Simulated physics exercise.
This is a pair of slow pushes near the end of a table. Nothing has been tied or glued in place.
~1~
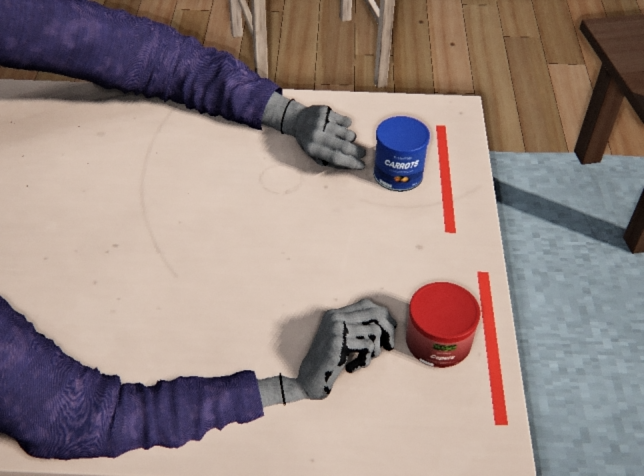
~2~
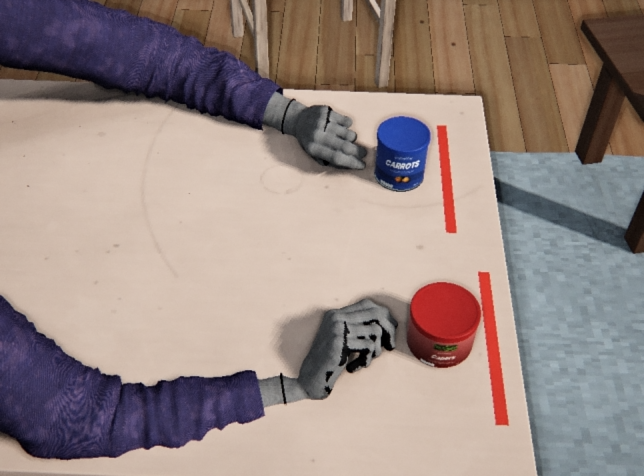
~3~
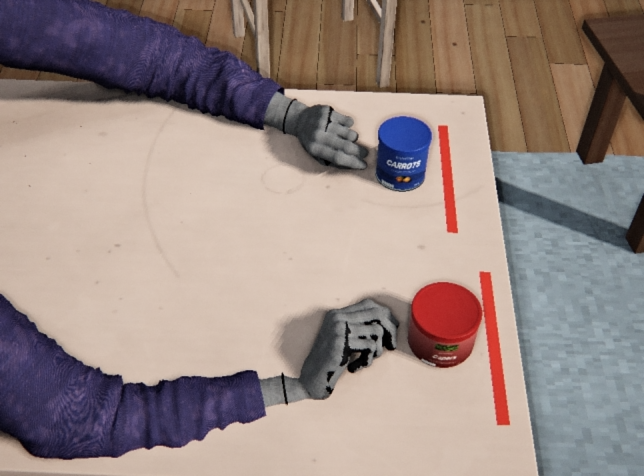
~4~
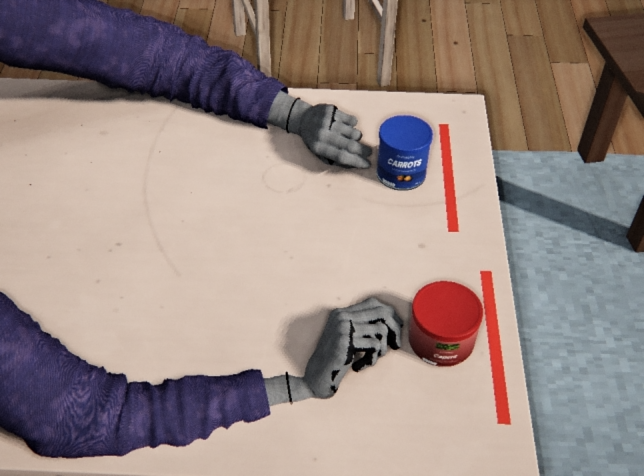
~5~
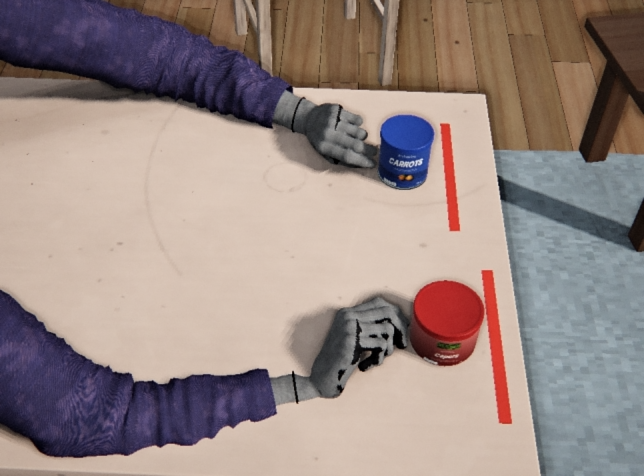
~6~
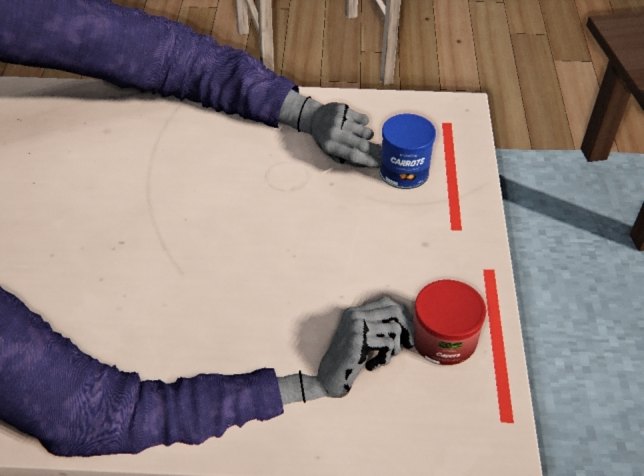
In the video, two gray hands in purple sleeves rest behind a blue pot and a red tub near red lines at a table's right end, then edge slightly rightward as both containers shift very little.
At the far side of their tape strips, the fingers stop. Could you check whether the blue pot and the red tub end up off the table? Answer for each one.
The blue pot: No, still on the table; the red tub: Yes, off the table.
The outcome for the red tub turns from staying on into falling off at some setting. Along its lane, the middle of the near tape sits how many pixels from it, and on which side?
16 pixels or so, to the left.
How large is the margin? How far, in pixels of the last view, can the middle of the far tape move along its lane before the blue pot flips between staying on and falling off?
16 px or so, rightward.
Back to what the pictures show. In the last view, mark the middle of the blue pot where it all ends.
(487, 155).
Then, 1.06 s after the last picture, blue pot moved about its own width near (481, 154); red tub moved about its own width near (537, 327).
Then, 1.36 s after the last picture, blue pot moved about its own width near (487, 155); red tub tipped 48° from how it was near (572, 364).
At rest, the blue pot is still on the table, near (487, 155); the red tub drops to the floor.
